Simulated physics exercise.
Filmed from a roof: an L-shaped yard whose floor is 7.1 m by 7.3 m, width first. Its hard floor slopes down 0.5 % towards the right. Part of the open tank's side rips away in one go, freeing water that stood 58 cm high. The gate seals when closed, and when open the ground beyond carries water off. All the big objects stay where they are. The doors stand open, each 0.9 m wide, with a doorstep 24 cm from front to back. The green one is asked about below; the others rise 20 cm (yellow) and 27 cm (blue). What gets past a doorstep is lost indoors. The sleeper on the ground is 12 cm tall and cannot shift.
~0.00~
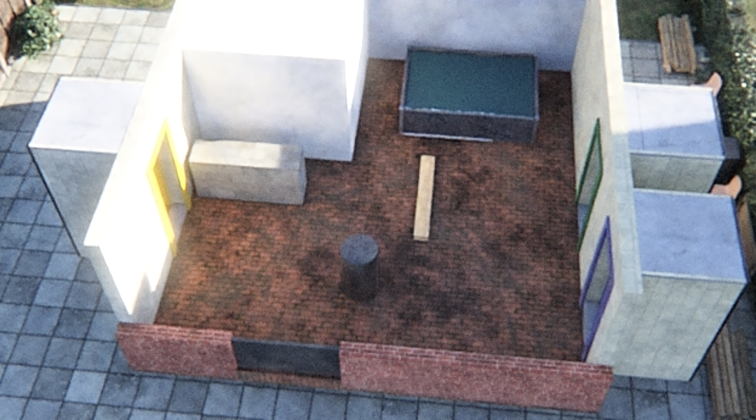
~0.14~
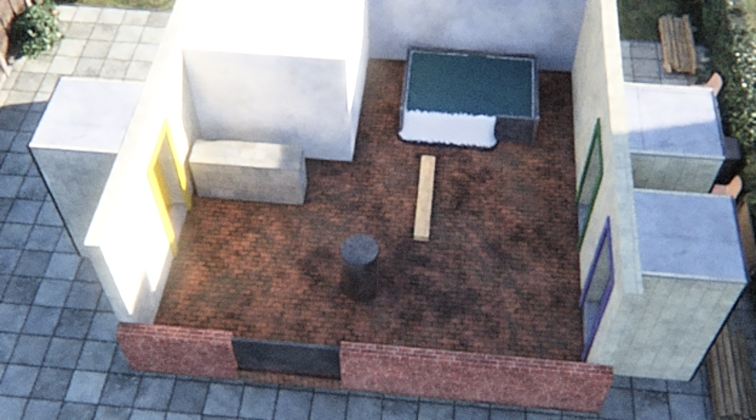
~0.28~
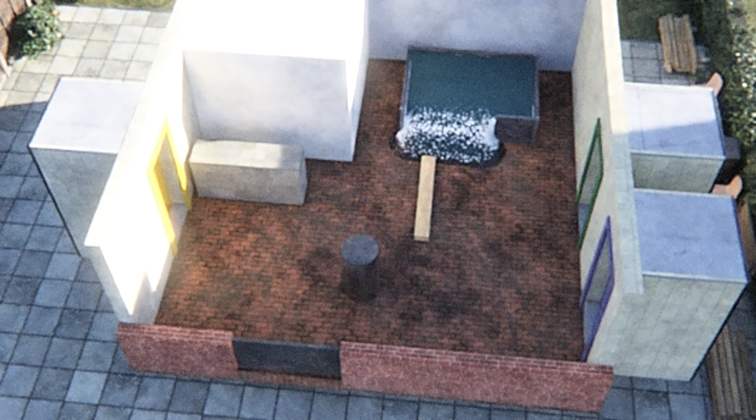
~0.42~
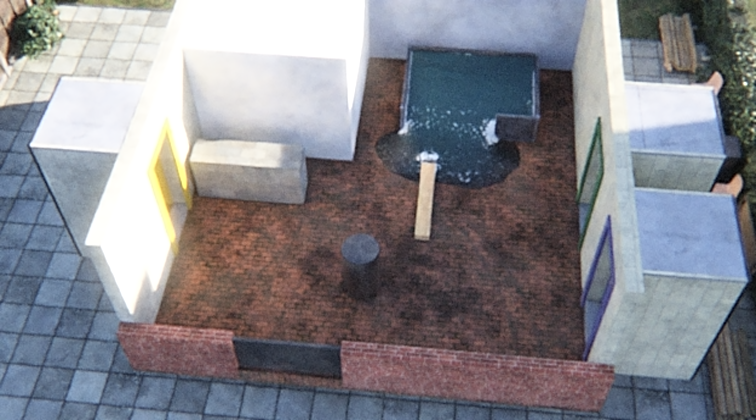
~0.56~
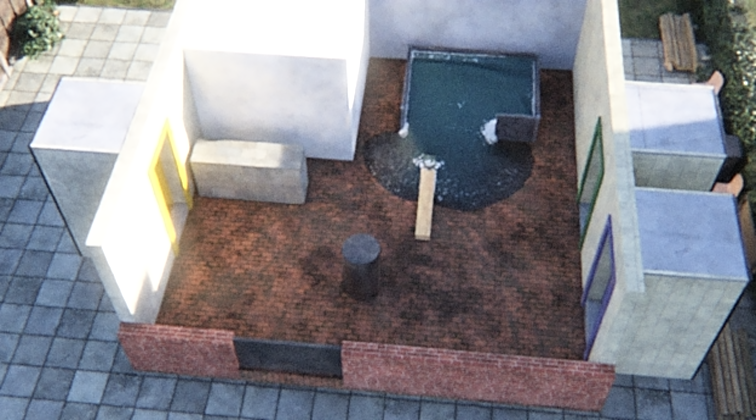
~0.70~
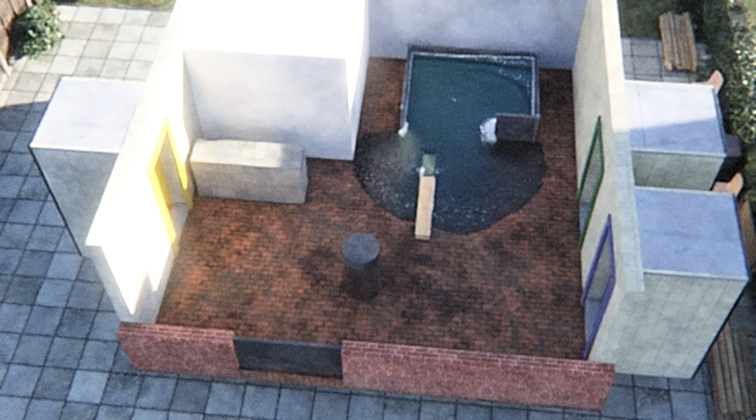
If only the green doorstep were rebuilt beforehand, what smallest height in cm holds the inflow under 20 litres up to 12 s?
Close to 5.5 cm is just enough.
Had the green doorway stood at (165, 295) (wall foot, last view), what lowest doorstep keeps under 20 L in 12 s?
About 7.0 cm.
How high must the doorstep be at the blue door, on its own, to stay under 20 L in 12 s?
Roughly 13.0 cm at blue.
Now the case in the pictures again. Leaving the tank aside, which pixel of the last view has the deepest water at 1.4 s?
At about (441, 161).
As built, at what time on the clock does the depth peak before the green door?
Near 5.5 s.
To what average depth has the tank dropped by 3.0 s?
About 19 cm.
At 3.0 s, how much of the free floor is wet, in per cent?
Some 70 per cent of it.
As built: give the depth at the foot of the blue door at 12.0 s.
Some 7.0 cm.
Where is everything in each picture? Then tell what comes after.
In the first picture, the open tank at (470, 84) is whole and still, 58 cm deep; the green door at (588, 191) is dry.
In the second picture, water pours out at (448, 129) and has run 0.3 m, to (426, 143); about 5 cm deep outside, 58 cm at the back.
In the third picture, the front is at (475, 165), 0.7 m from the gap at (448, 129); 1.2 m2 of floor is wet, 58 cm left at the back.
In the fourth picture, the gap is at (449, 129), the front 1.2 m out at (458, 182); the back of the open tank holds 57 cm.
In the fifth picture, the gap is at (449, 129), the front 1.8 m out at (451, 204); the back of the open tank holds 50 cm.
In the sixth picture, the front is at (446, 227), 2.3 m from the gap at (449, 128); 5.4 m2 of floor is wet, 49 cm left at the back; the green door at (590, 189), 3.2 m from the gap, is still 1.2 m from the nearest water.
After 1.4 s water covers 35 % of the floor, deepest (29 cm) near (441, 161); it has not reached the green door.
After 3.0 s water covers 70 % of the floor, deepest (36 cm) near (561, 385); 3 cm at the green door, 0 litres in over its 9 cm doorstep.
After 12.0 s water covers 100 % of the floor, deepest (10 cm) near (207, 151); 6 cm at the green door, 1 litre in over its 9 cm doorstep.
At the green door as built, the water arrived by 1.5 s and peaked near 10 cm at 5.6 s.
Run again over the same 12 s with other heights there, 31 litres in over 5 cm, 11 litres over 6.5 cm. The limit of 20 litres is kept from about 5.5 cm up.
